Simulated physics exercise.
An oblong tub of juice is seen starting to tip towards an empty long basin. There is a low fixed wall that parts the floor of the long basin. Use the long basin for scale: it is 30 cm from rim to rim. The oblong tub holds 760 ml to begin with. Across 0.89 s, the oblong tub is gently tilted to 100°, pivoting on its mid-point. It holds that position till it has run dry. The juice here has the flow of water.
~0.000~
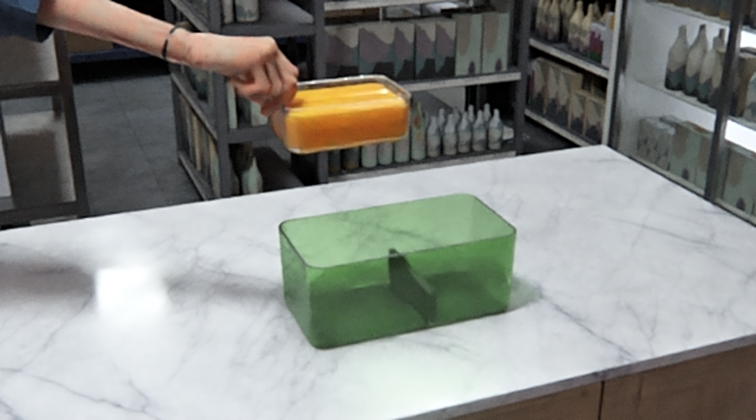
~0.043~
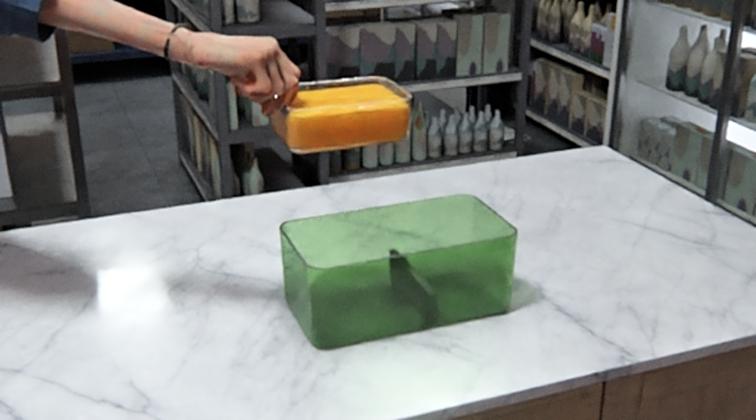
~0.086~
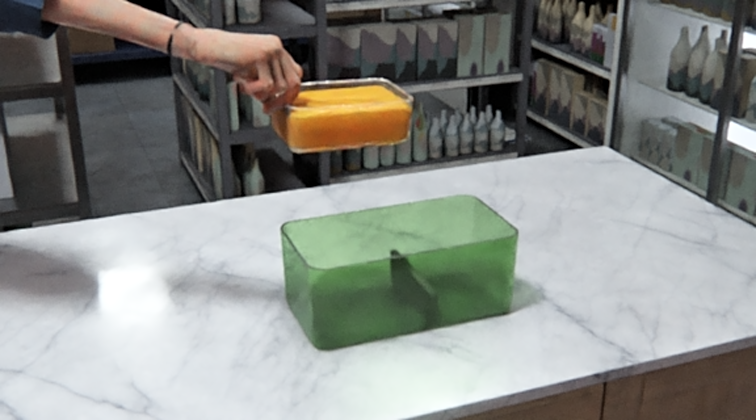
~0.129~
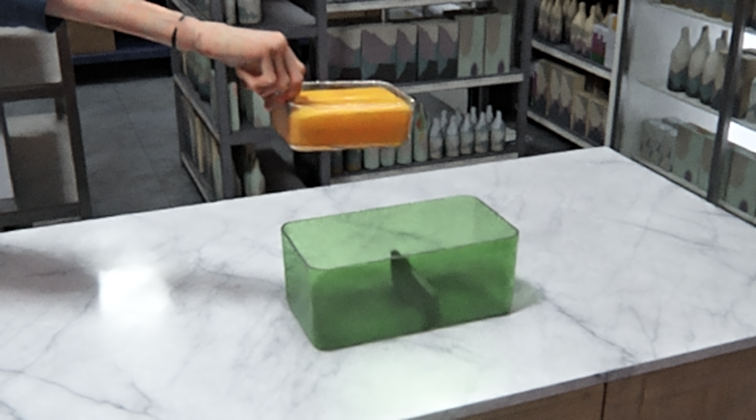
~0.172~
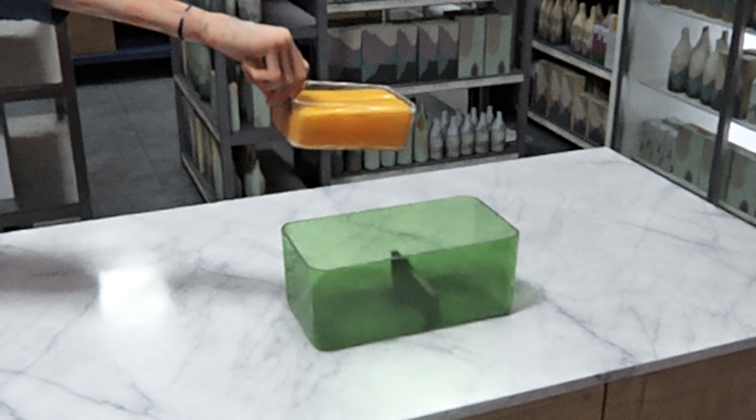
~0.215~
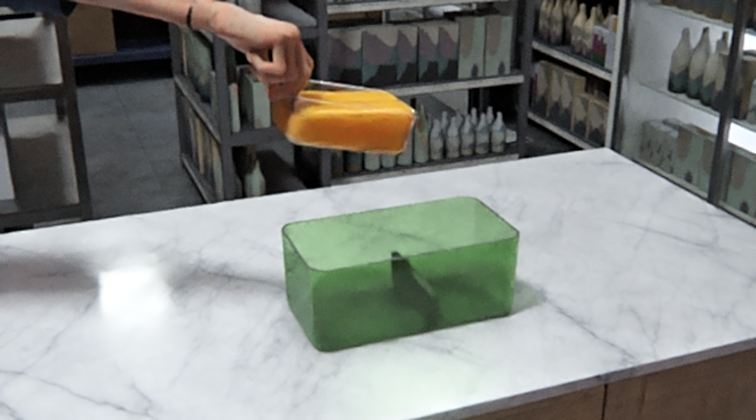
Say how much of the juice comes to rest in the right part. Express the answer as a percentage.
About 72 per cent comes to rest there.
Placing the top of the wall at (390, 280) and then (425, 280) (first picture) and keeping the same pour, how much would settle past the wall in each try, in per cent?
In order, 75 and 50 per cent.
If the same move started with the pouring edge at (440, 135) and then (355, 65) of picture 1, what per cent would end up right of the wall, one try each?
Respectively 80 and 55 %.
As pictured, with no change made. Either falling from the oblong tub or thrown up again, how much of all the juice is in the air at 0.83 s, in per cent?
I'd say some 8 per cent is in the air.
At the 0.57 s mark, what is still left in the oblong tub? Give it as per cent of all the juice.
26 %.
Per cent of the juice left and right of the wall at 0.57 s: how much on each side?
Roughly 1 sits left and 18 sits right.
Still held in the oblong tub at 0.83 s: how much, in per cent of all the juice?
Close to 5 percent of the whole amount.
By 0.57 s the tilt is 71° and 26 per cent is still to pour, 1 is left of the wall and 18 right of it.
By 0.83 s the tilt is 99° and 5 per cent is still to pour, 10 is left of the wall and 72 right of it.
By 1.10 s the tilt is 100° and 0 per cent is still to pour, 18 is left of the wall and 72 right of it.
By 1.39 s the tilt is 100° and 0 per cent is still to pour, 19 is left of the wall and 72 right of it.
At rest 19 per cent lies left of the wall, 72 right of it and 9 outside.
